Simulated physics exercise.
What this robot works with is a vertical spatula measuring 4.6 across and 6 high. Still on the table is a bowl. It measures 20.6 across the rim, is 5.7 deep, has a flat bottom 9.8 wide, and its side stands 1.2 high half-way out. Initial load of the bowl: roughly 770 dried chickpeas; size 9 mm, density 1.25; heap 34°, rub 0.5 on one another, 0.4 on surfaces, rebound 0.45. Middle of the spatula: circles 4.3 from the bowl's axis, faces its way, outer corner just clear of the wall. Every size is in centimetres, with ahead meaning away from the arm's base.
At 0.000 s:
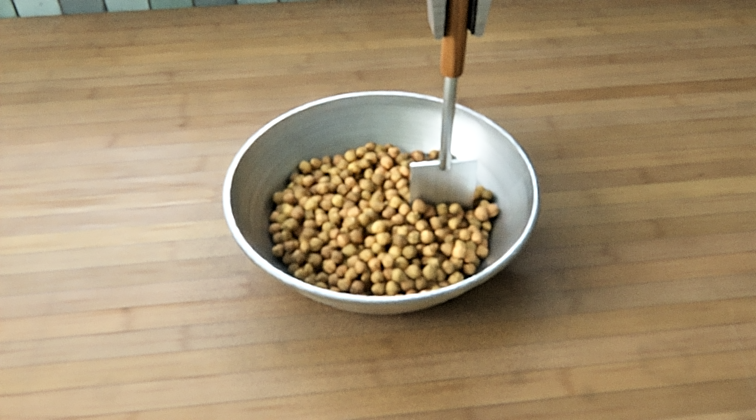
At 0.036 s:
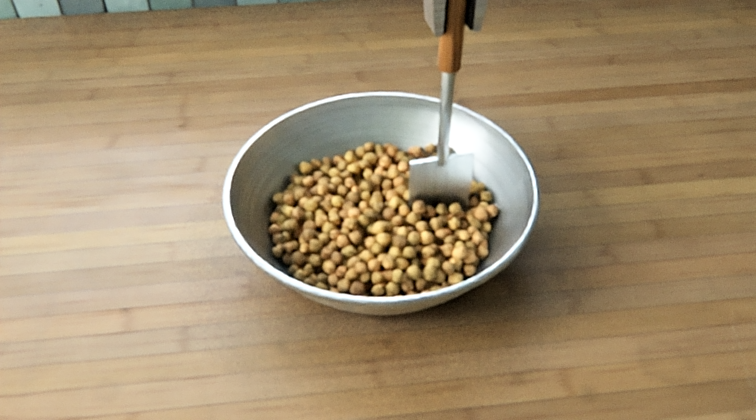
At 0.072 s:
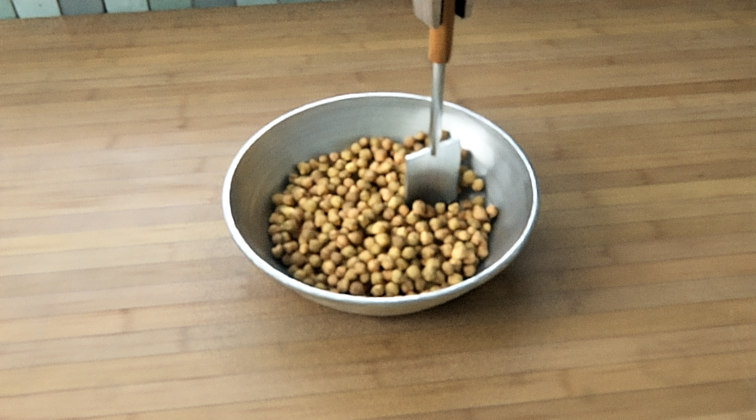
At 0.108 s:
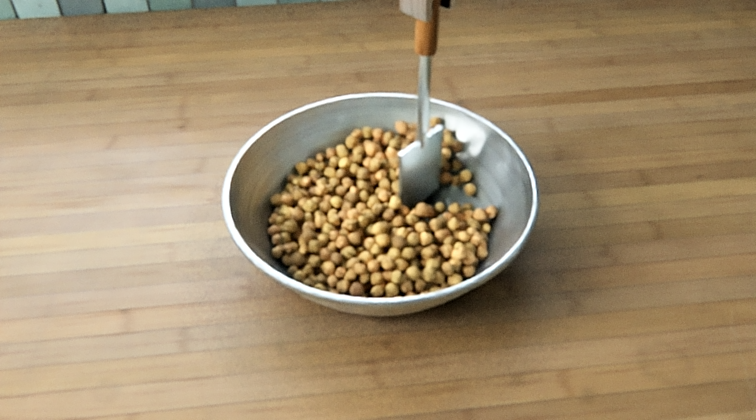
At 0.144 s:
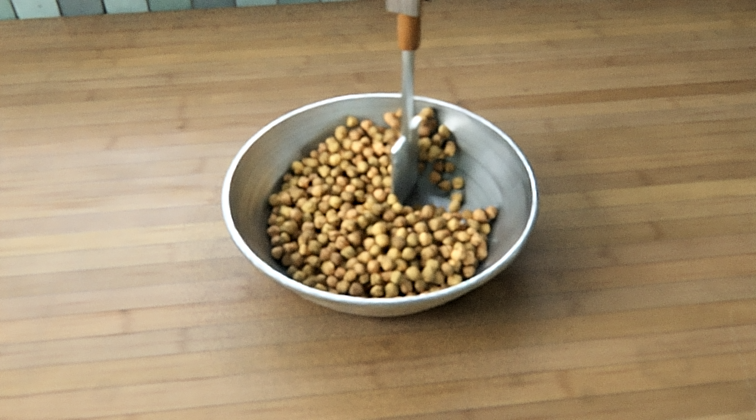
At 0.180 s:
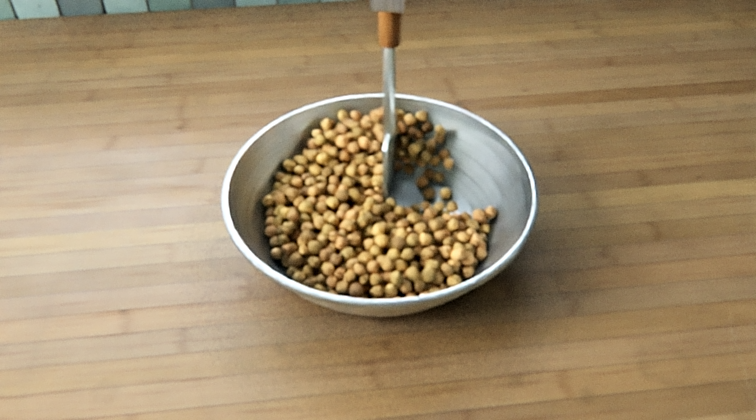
A wide silver metal bowl of tan chickpeas sits on a striped wooden tabletop, seen from above at an angle, with pale greenish tiles along the top left edge. A flat metal spatula with an orange-brown handle, held upright by a partly visible gripper, stands in the chickpeas right of centre. It sweeps leftward while turning edge-on, pushing chickpeas toward the back and baring metal at right, as the camera stays still.
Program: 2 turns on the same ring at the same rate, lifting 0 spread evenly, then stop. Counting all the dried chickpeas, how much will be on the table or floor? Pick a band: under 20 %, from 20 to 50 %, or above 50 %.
Under 20 %.
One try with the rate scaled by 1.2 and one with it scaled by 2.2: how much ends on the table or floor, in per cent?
It would be some 10 and 45 percent respectively.
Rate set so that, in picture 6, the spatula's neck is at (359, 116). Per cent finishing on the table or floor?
I'd put it close to 15 per cent.
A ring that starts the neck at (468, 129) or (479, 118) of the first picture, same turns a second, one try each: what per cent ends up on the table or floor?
Roughly 20 and 10 per cent.
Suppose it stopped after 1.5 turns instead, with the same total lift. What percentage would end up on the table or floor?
Estimate: Near 5 %.
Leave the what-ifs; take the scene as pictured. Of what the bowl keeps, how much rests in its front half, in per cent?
I'd put it at roughly 40 per cent.
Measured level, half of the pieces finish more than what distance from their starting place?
Distance: Close to 10 cm.
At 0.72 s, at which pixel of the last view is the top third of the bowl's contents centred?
That third sits centred at about (472, 204).
After 0.72 s, 329° round, highest piece 7 above the table; 764 in the bowl, 5 on the table or floor, 1 in flight or on the tool.
After 1.27 s, 223° round, highest piece 7 above the table; 730 in the bowl, 30 on the table or floor, 10 in flight or on the tool.
After 1.74 s, 0° round, highest piece 6 above the table; 709 in the bowl, 61 on the table or floor.
After 2.44 s, 0° round, highest piece 6 above the table; 709 in the bowl, 61 on the table or floor.
At rest, 709 in the bowl, 61 on the table or floor. That is 8 % on the table or floor.
